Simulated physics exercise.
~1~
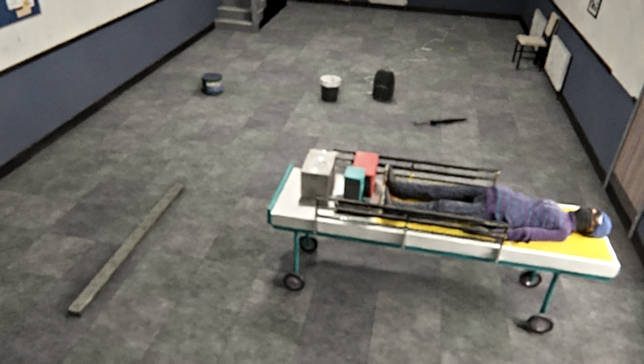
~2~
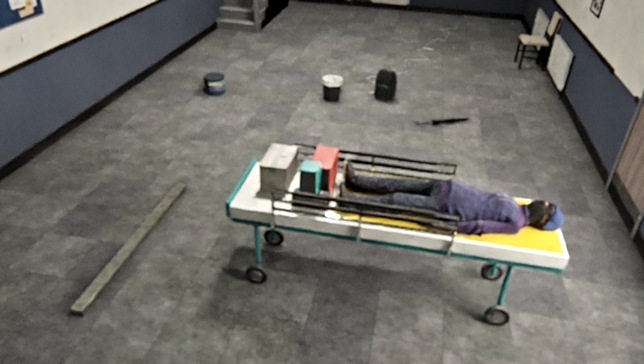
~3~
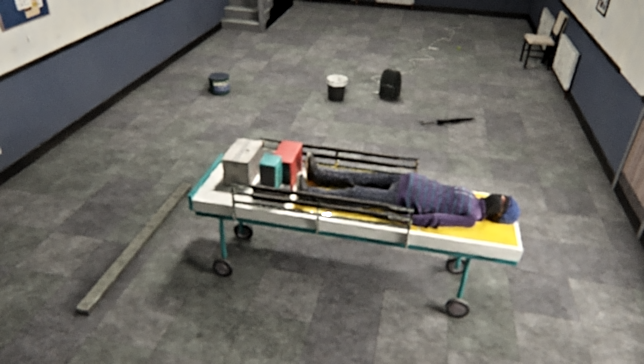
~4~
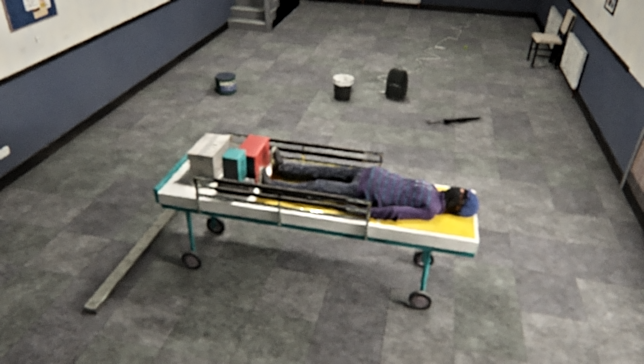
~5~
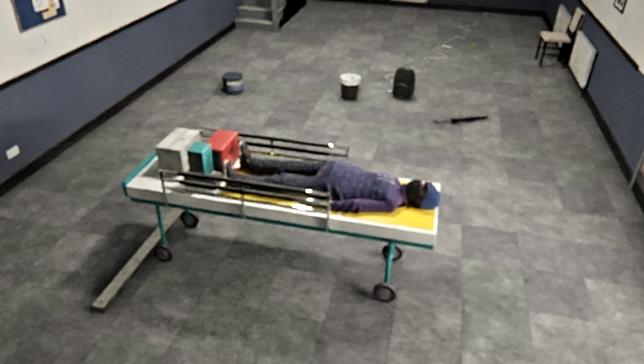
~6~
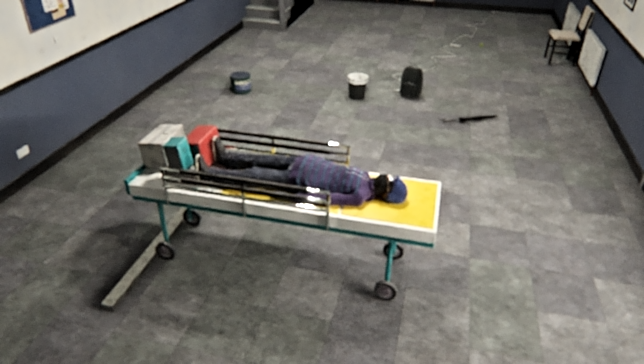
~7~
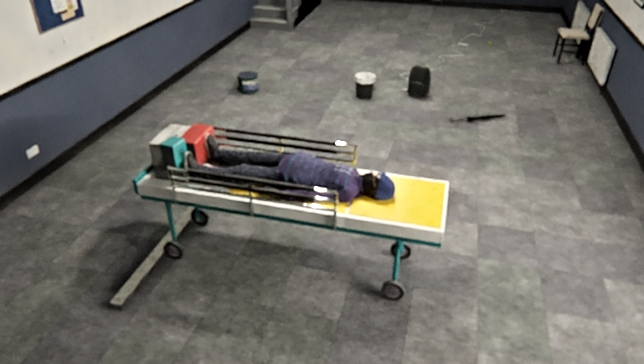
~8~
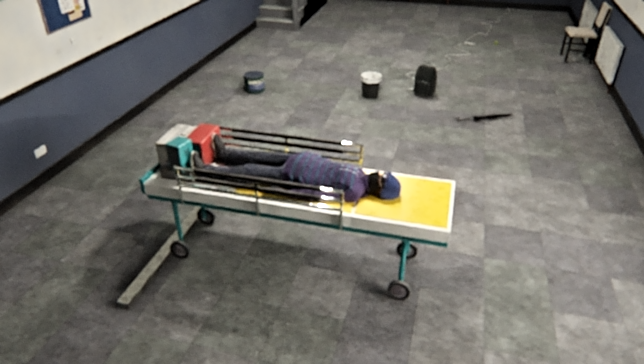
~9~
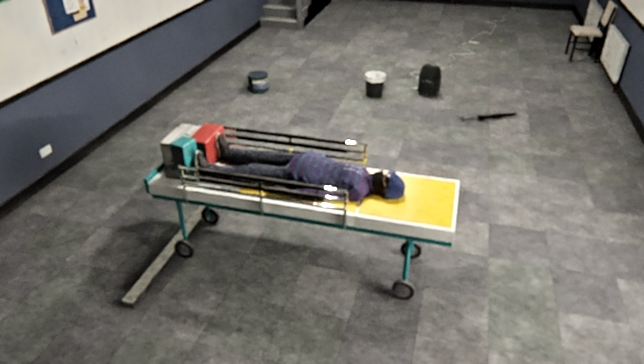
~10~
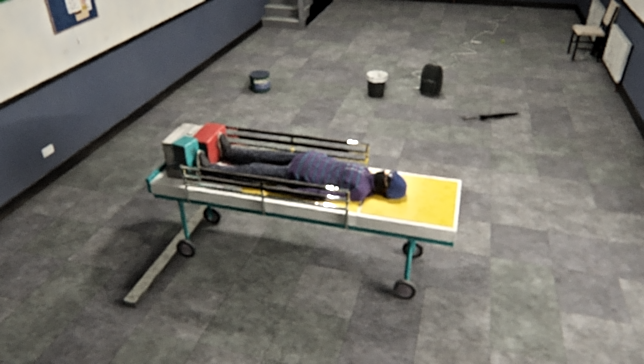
A white gurney with teal legs and a yellow pad rolls left across a grey-tiled room with blue walls, seen from above and to the side. A person in purple and dark trousers lies on it between black rails, head in a blue cap at the right, with grey, teal and red boxes clustered beyond the feet. A long sill lies on the floor at left, and buckets stand behind. The gurney reaches the sill and stops dead. The person and boxes slide on leftward, the teal one tipping briefly, then settle. Everything stays aboard, leaving the yellow end bare.
